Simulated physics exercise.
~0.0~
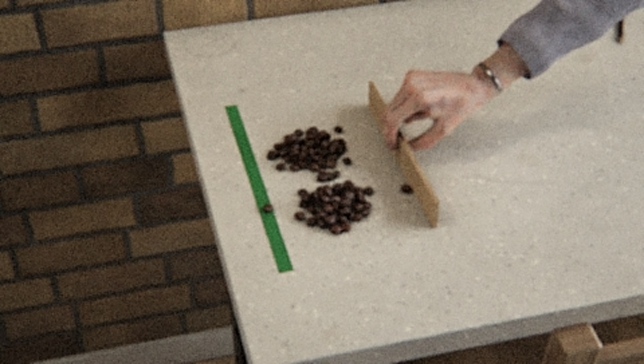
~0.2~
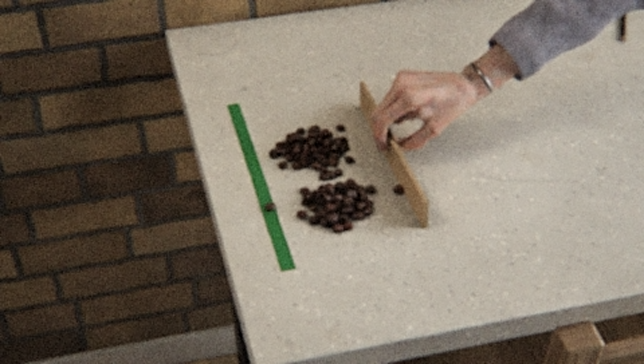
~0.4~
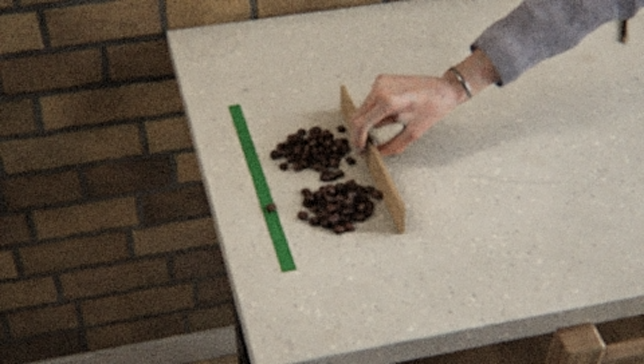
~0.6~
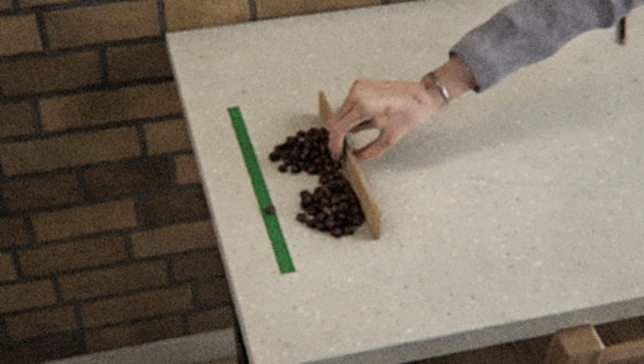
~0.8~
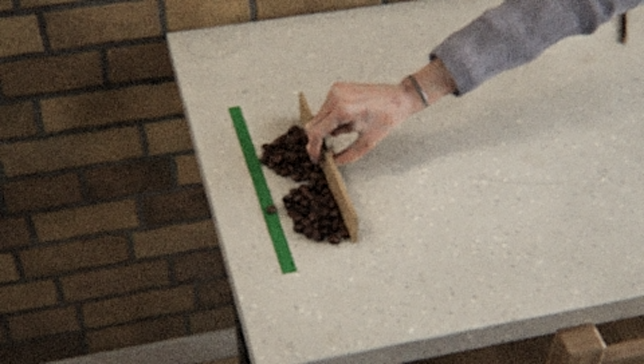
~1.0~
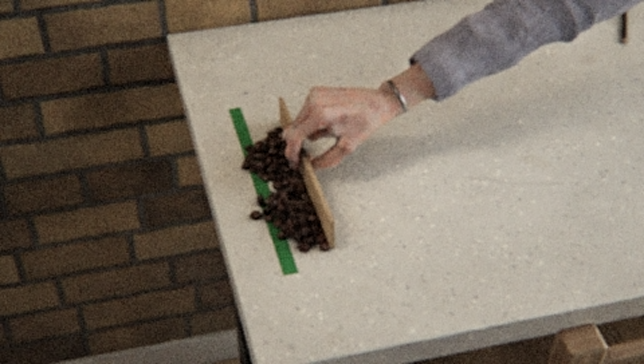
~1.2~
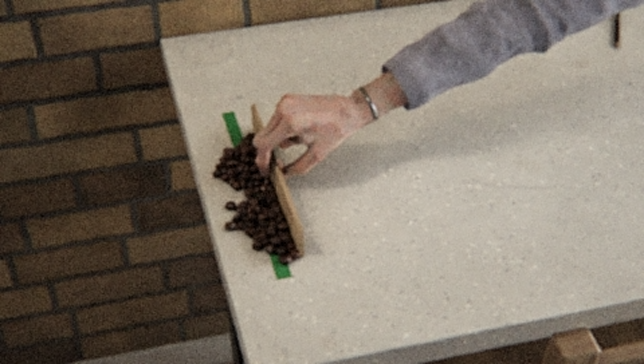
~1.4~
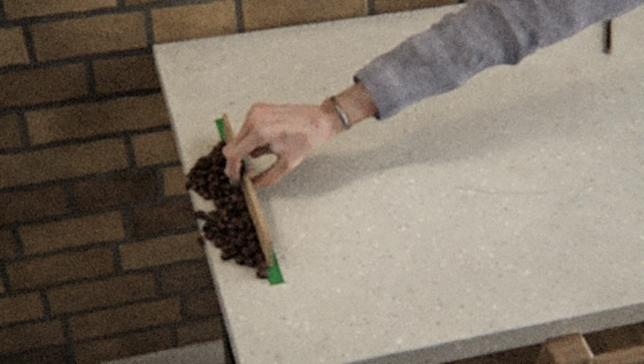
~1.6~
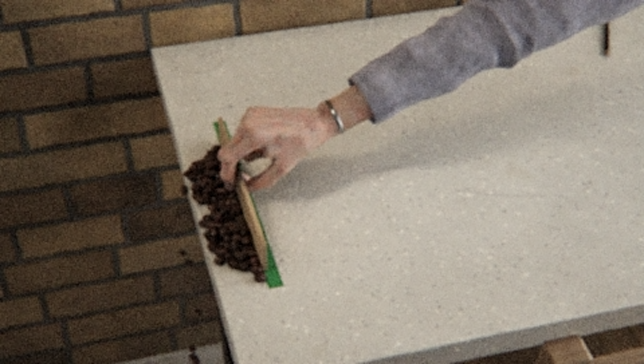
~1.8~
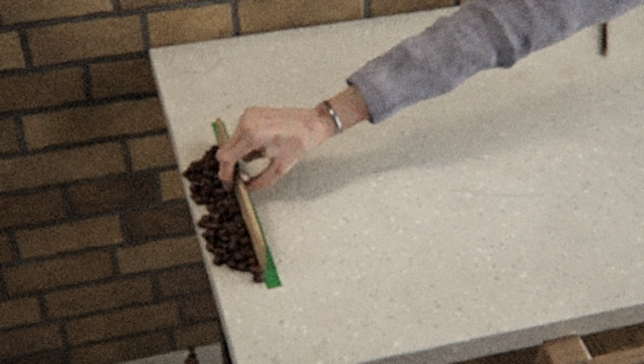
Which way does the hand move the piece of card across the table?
The hand moves the card to the left, pushing the dark beans ahead of it until the card stops at the green tape.
Hand pushing two piles of dark beans left with a card, stopping at green tape as some spill over the edge.
